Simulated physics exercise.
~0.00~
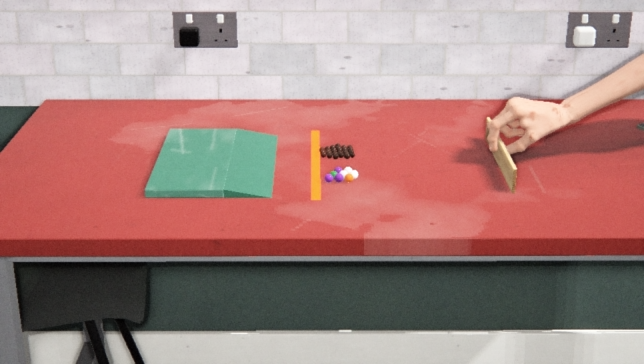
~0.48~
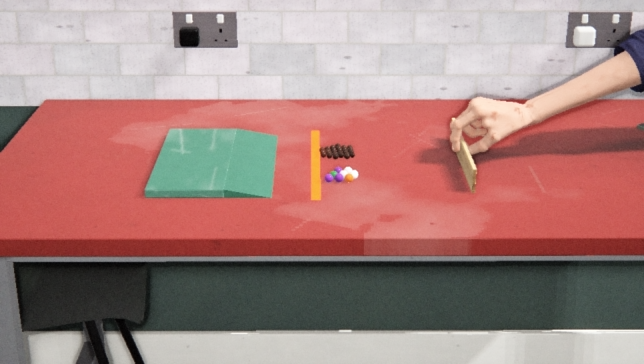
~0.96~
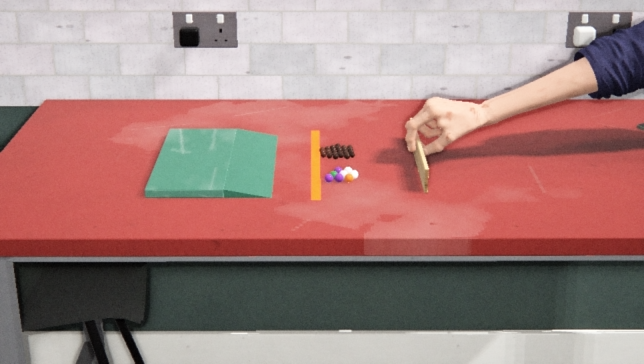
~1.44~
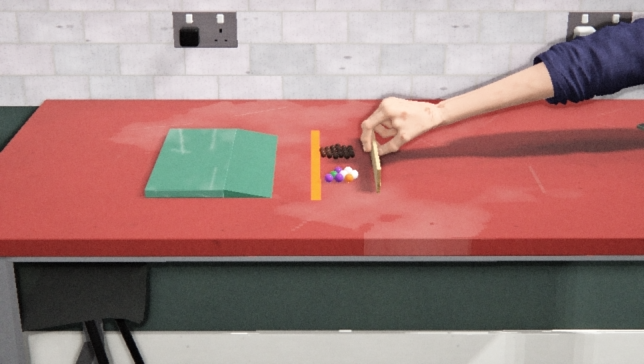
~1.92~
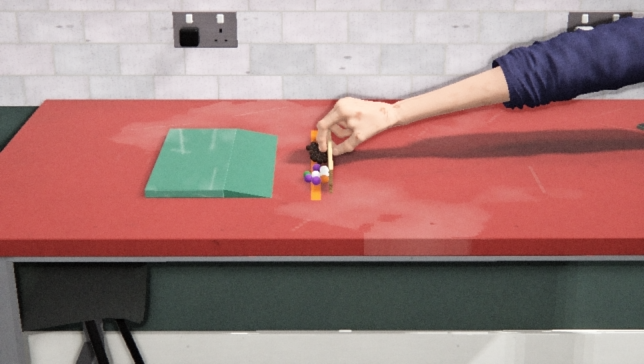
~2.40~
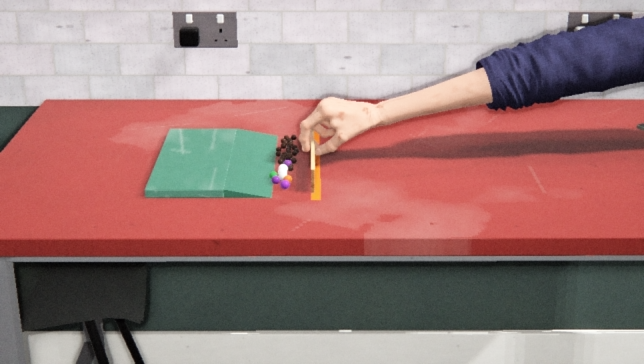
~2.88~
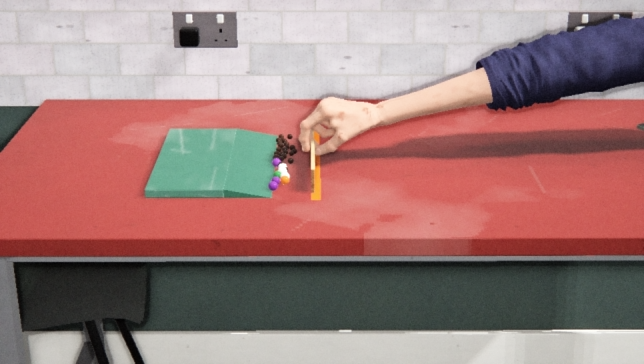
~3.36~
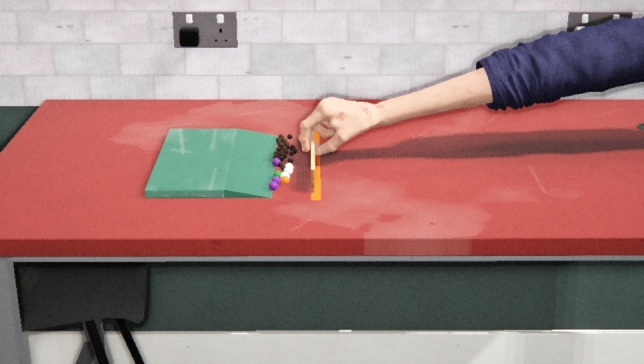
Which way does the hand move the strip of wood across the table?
The hand moves the strip of wood to the left, towards the green ramp, until it stops at the orange tape.
